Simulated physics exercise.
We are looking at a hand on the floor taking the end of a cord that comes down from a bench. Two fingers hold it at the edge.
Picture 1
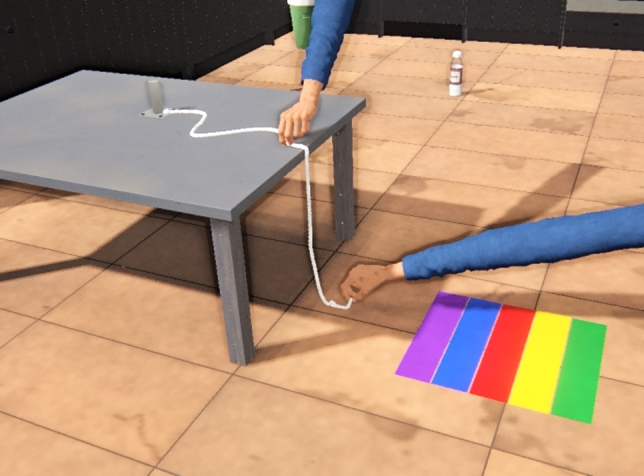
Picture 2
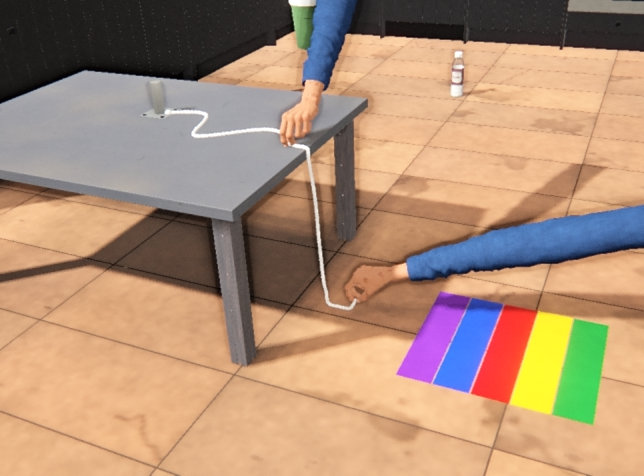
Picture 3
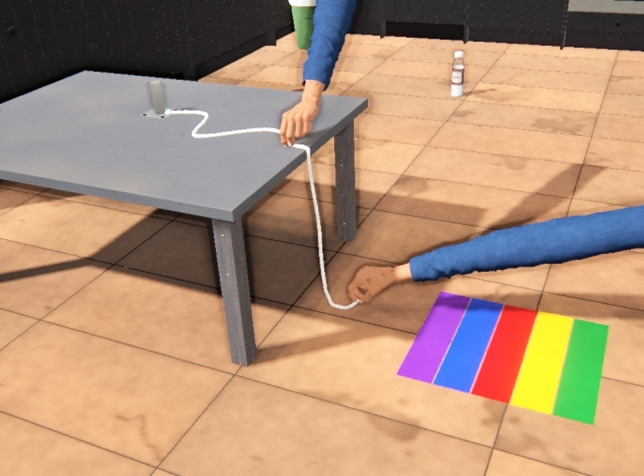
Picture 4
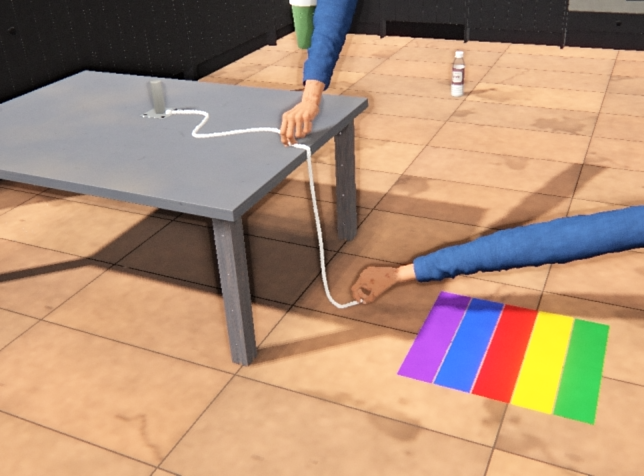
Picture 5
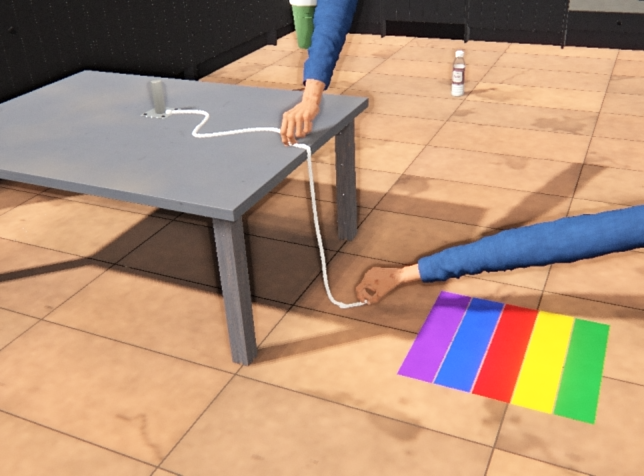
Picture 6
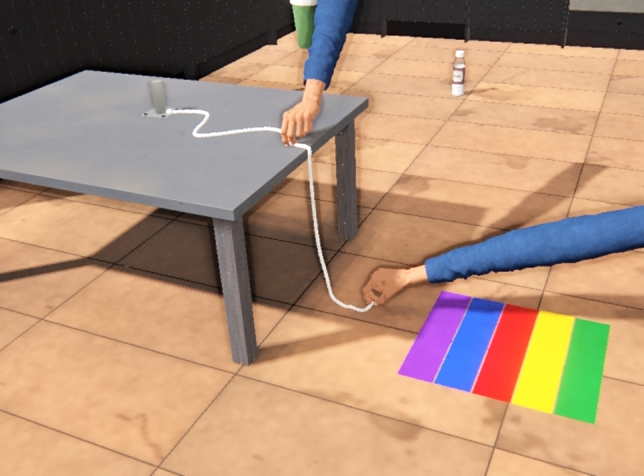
Hand at floor level drawing the end of a white cord slightly rightward, while another hand rests at the grey table's edge.
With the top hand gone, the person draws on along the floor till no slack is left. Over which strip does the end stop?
The end stops over the yellow strip.
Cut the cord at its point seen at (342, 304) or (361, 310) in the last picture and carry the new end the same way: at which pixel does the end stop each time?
About (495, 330) and (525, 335).
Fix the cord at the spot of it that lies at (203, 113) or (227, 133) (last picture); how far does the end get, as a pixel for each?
About (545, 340) and (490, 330).
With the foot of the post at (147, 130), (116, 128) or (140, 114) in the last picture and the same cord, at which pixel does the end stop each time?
In that order: (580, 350), (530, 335) and (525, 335).
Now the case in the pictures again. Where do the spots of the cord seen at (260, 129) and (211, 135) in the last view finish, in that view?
About (299, 141), and the other about (259, 132).
Soon after, end near (479, 325); over blue.
After that, end near (523, 335); over red.
At the stop, end near (551, 341); over yellow. It gets as far as the yellow strip.
